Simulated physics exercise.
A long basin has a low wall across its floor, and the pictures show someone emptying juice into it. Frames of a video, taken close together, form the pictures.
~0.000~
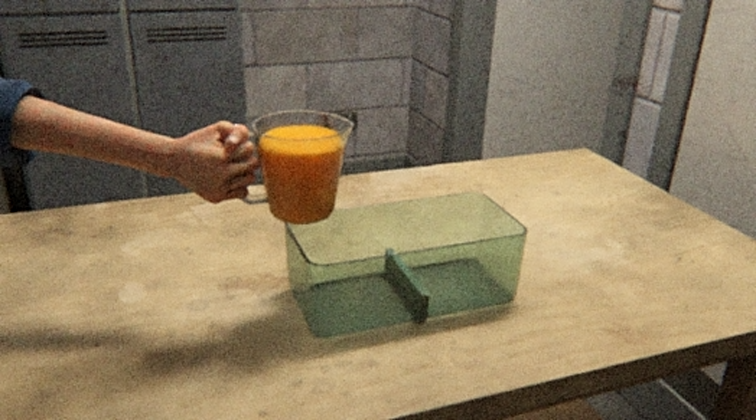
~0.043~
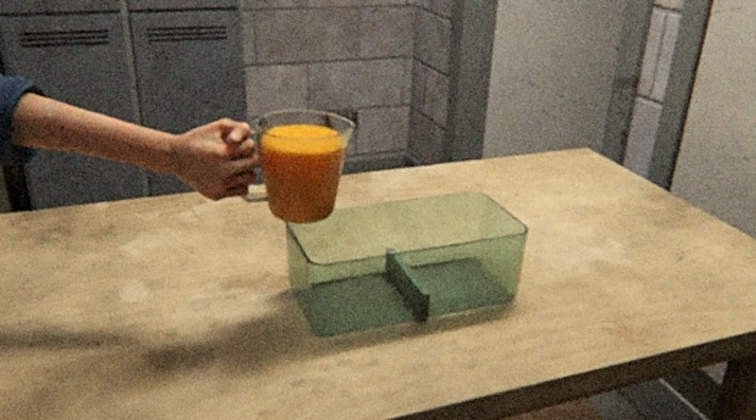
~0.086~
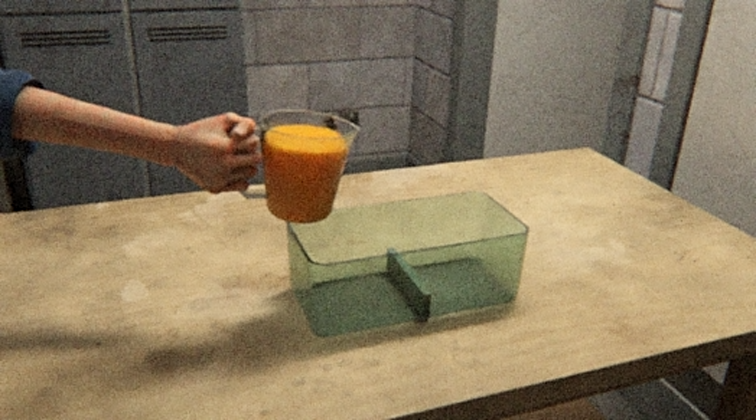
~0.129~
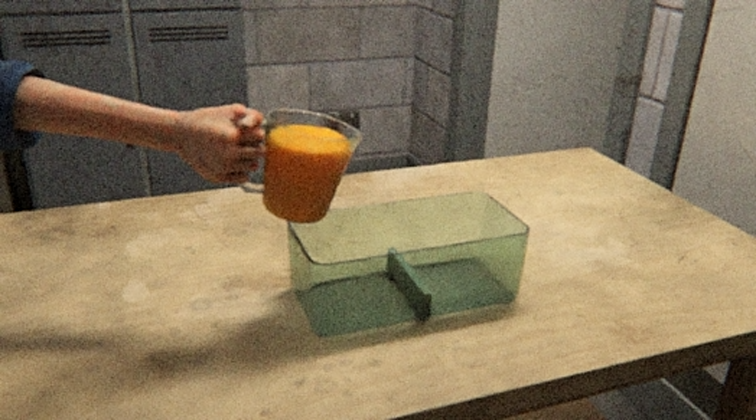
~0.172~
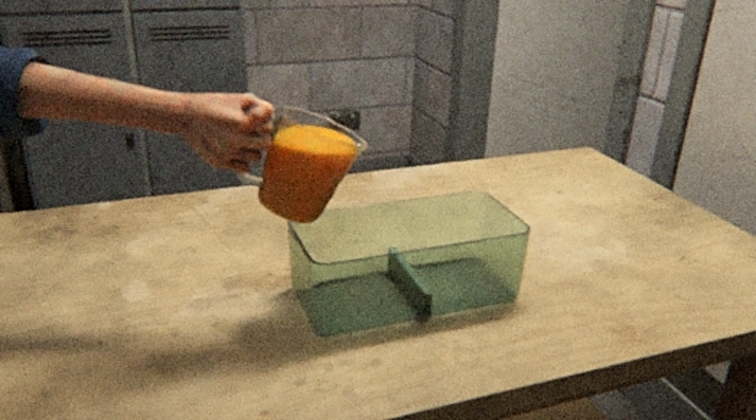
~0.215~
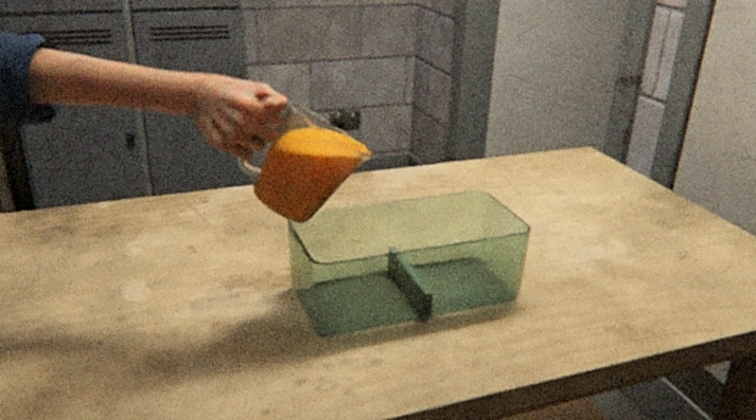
In a room with grey lockers, a hand steadily tilting a glass jug of orange juice rightward above a divided green basin.
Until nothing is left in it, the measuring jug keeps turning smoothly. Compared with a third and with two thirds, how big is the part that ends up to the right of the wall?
Lower than a third.
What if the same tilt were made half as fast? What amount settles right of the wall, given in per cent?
About 25 per cent would end up there.
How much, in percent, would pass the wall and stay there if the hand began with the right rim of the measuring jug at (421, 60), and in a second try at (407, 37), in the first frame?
Near 80 per cent for the first start, near 85 per cent for the second.
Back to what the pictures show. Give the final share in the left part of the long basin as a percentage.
That works out to roughly 80 percent.
Then, 0.47 s in, the tilt is 97° and 48 per cent is still to pour, 27 is left of the wall and 6 right of it.
Then, 0.65 s in, the tilt is 103° and 10 per cent is still to pour, 71 is left of the wall and 10 right of it.
Then, 0.84 s in, the tilt is 103° and 1 per cent is still to pour, 82 is left of the wall and 14 right of it.
Then, 1.05 s in, the tilt is 103° and 0 per cent is still to pour, 82 is left of the wall and 15 right of it.
Finally, 82 per cent lies left of the wall, 16 right of it and 3 outside.
